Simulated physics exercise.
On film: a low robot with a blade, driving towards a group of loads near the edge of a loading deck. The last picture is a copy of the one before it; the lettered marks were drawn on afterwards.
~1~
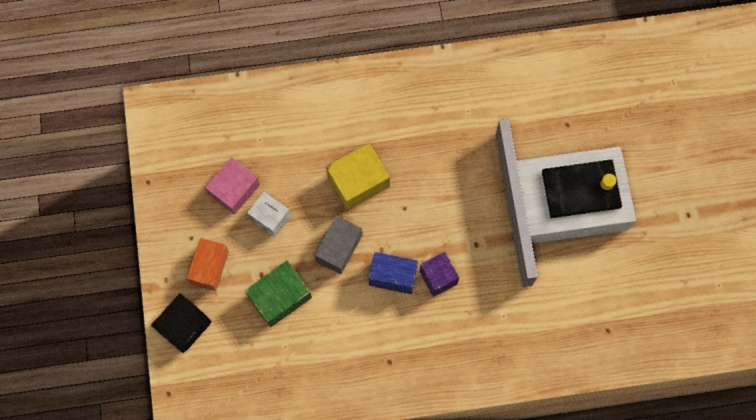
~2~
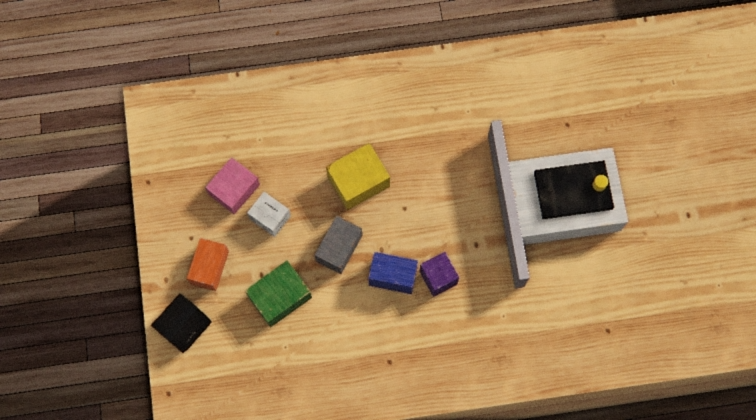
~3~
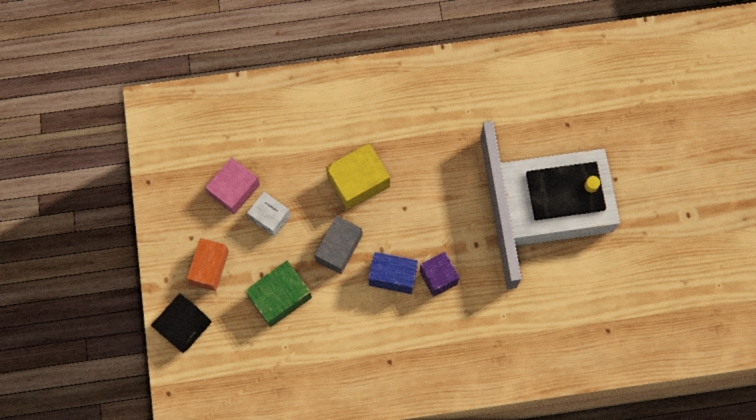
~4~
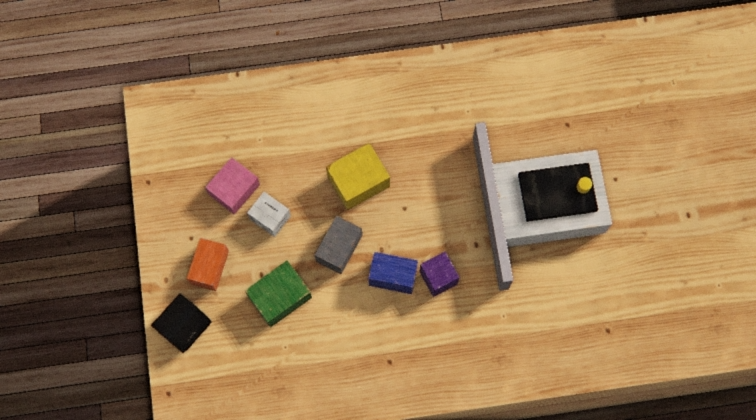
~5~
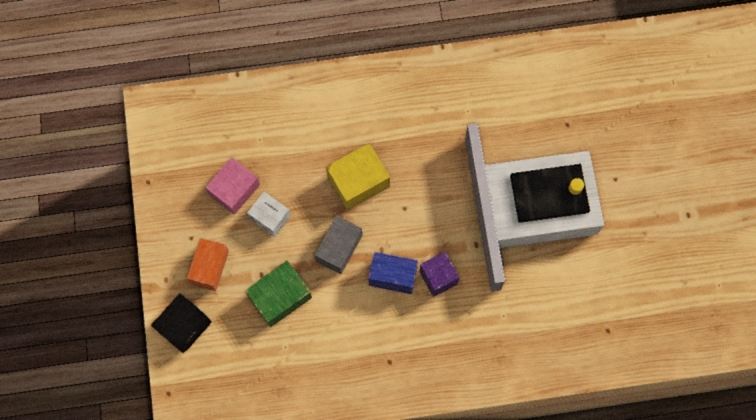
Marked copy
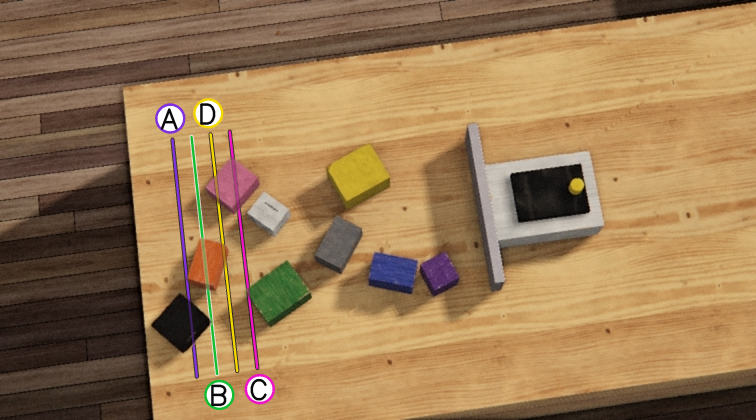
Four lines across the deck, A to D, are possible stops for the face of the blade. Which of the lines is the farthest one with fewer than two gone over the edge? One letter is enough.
Stop at C.
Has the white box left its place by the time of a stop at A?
By then, yes.
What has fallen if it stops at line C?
The black box goes over.
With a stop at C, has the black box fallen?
By then, yes.
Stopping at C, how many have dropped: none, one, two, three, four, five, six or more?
In all, one.
On the marked copy, A at (184, 255); B at (204, 252); C at (243, 247); D at (224, 249).
Following C. Soon after the start, robot (458, 205); purple crate (389, 280); blue crate (353, 283).
Later, robot (372, 217); black box (174, 329); orange crate (197, 259).
In the end, robot (303, 227); black box over the edge; green crate (149, 305); one fallen.
As for the rest, A drops five; B drops three; D drops two.
